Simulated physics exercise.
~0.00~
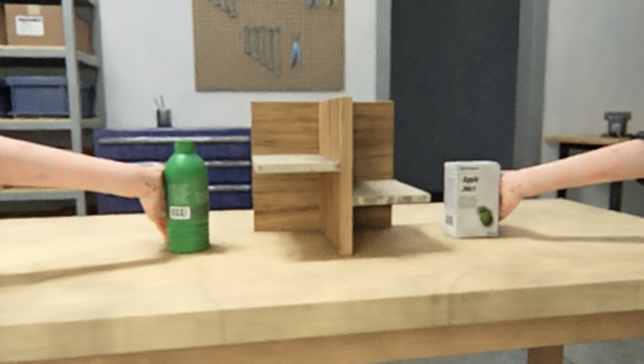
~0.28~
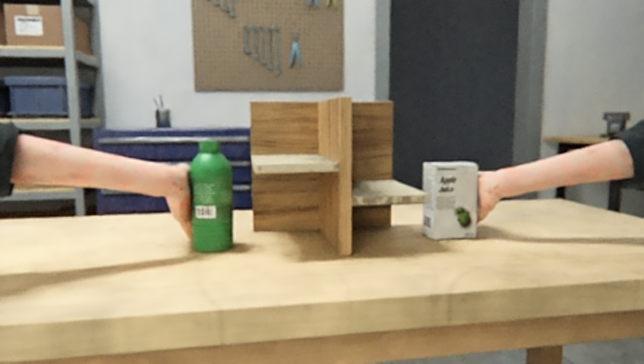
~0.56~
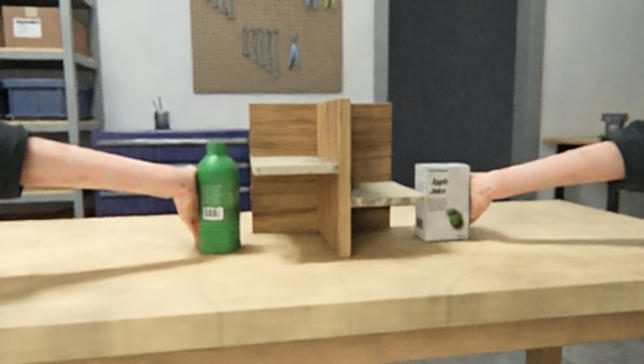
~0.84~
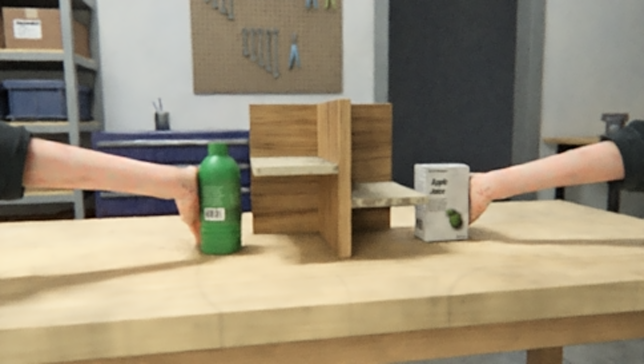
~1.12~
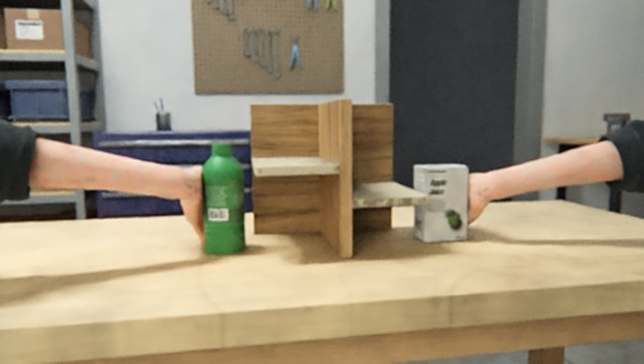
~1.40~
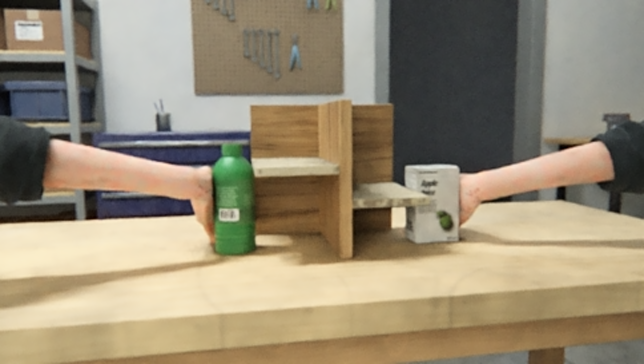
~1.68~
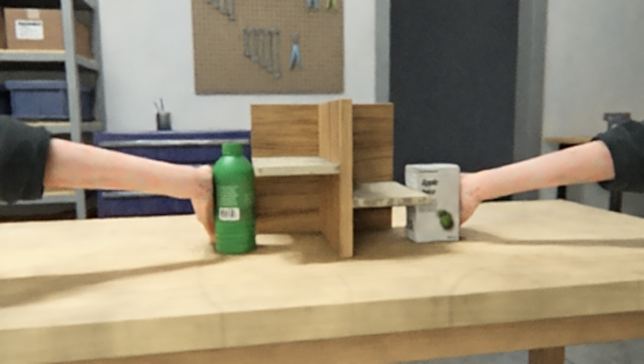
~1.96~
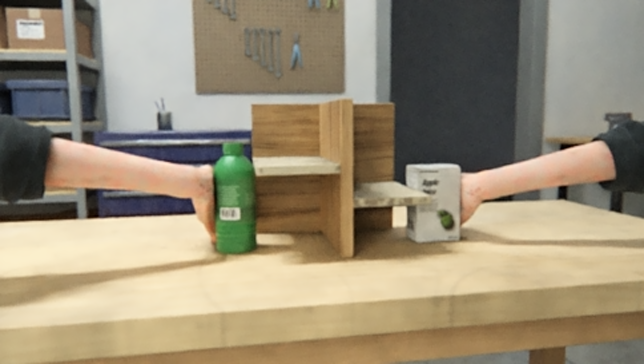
A green bottle and a white carton stand upright at either side of a two-sided wooden shelf on a pale wooden table, seen from the front by a slightly swaying camera. Shelving with boxes, a dark blue cabinet and a pegboard of tools fill the background. A hand on the left slides the bottle rightward while a hand on the right slides the carton leftward. Both slow as they near the shelf, then creep a little closer. The bottle stops against the left ledge and the carton against the lower right ledge, neither going underneath, with both hands still on them.
